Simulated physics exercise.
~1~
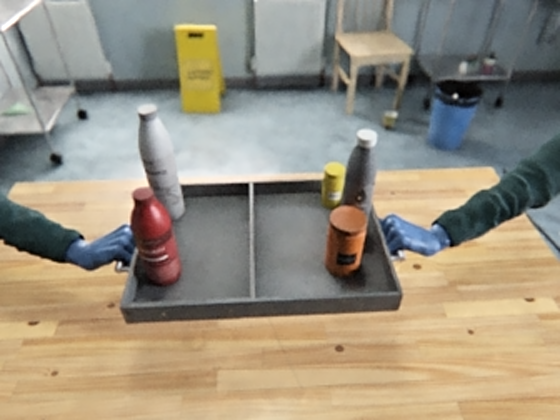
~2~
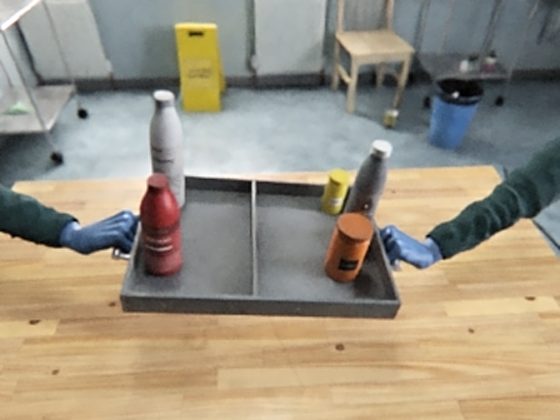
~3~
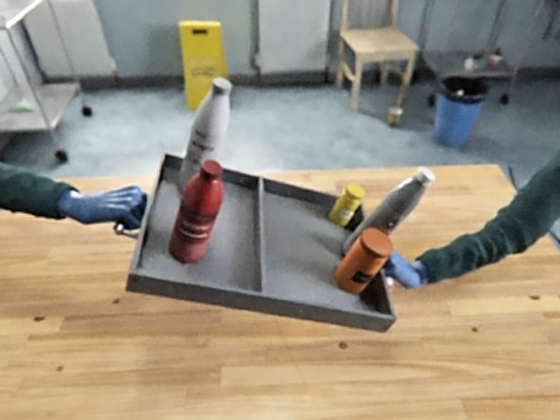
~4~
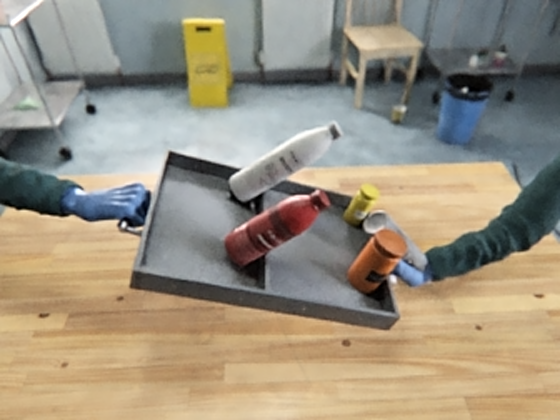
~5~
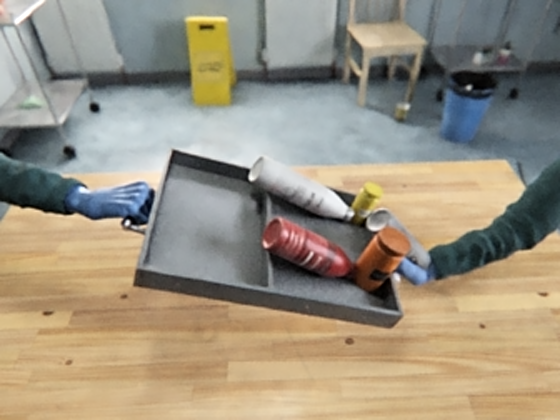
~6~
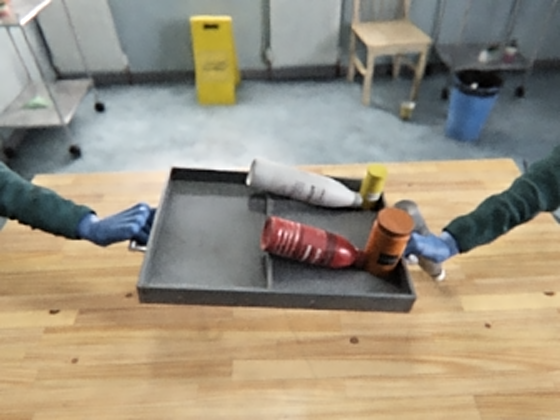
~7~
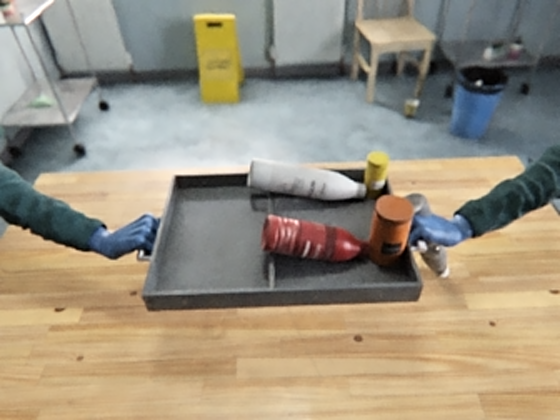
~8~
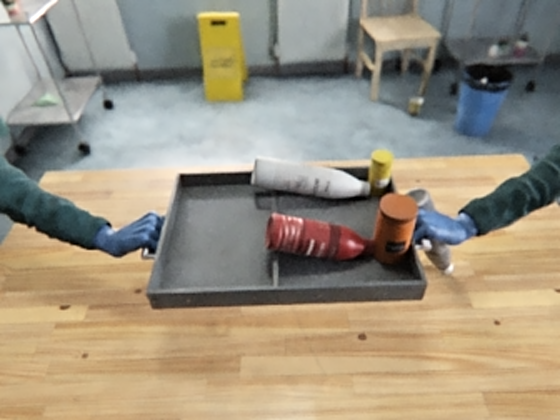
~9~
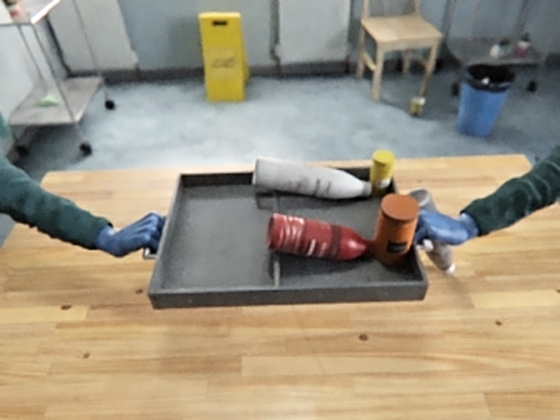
Above a wooden table, gloved hands tipping a tray rightward, red and white bottles toppling, grey bottle falling off, then levelling it.
